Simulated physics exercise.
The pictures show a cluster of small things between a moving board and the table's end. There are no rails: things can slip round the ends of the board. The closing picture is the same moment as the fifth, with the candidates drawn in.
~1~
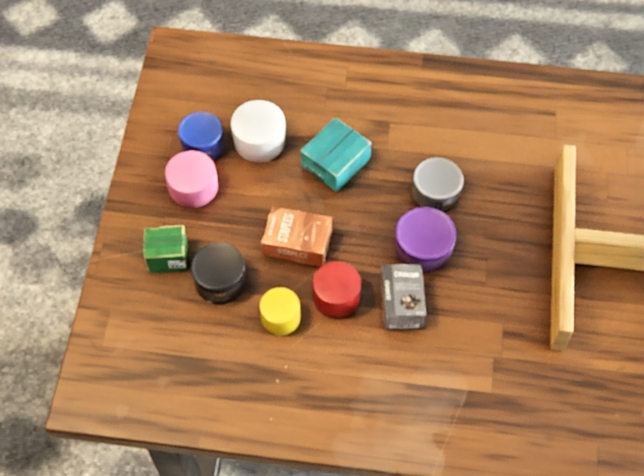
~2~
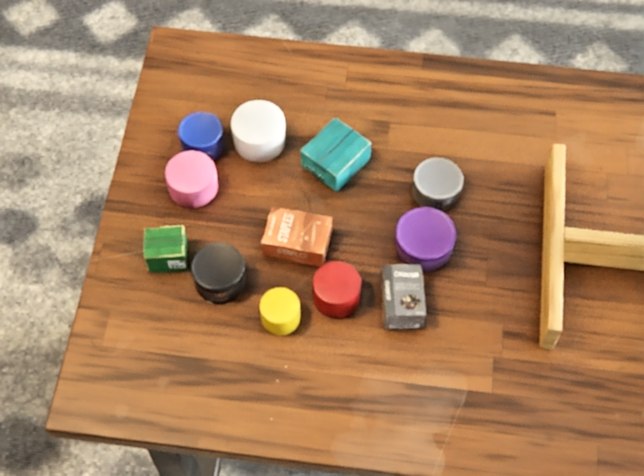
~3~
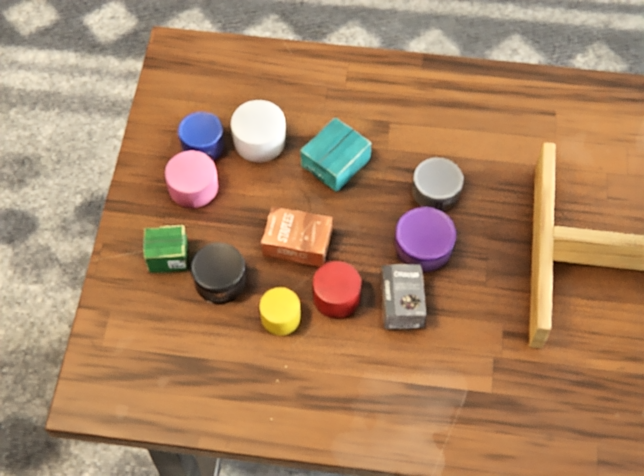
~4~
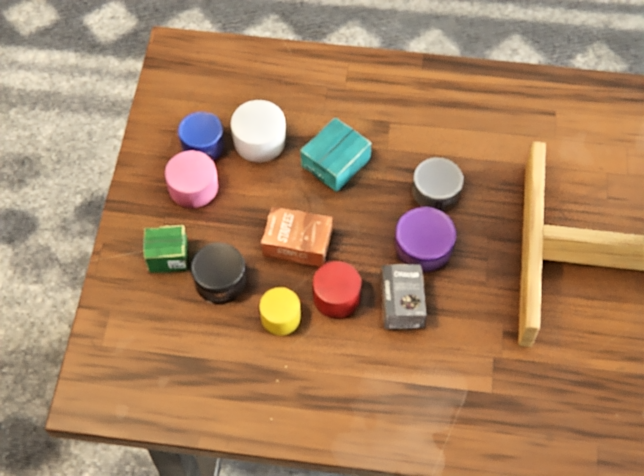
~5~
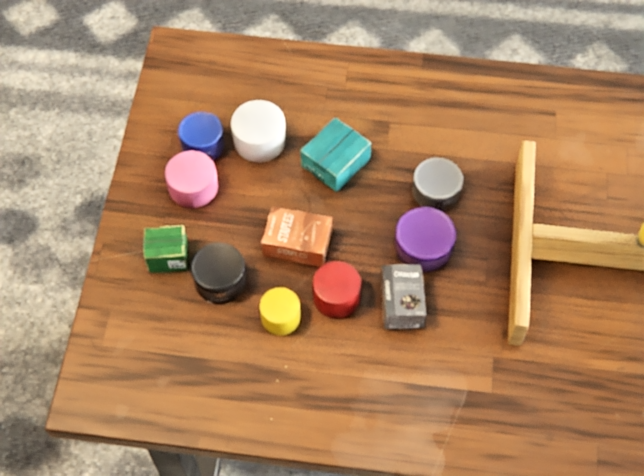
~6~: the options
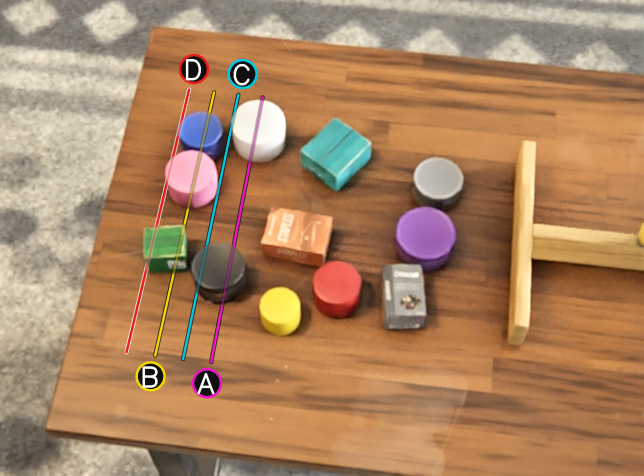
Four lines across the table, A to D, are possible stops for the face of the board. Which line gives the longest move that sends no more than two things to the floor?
The farthest such stop is B.
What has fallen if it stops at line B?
The green box.
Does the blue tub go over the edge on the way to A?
By then, no.
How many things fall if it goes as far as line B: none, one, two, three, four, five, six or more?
One.
On the marked copy, A at (239, 220); B at (187, 215); C at (213, 218); D at (160, 212).
Taking B. A third of the way, board (402, 215); red tin (322, 288); grey packet (367, 292).
Two thirds of the way, board (282, 202); green box (142, 253); blue tub (191, 137).
When it is over, board (188, 192); green box over the edge; blue tub (126, 126); one fallen.
As for the rest, A is within the limit but short; C is within the limit but short; D drops five.
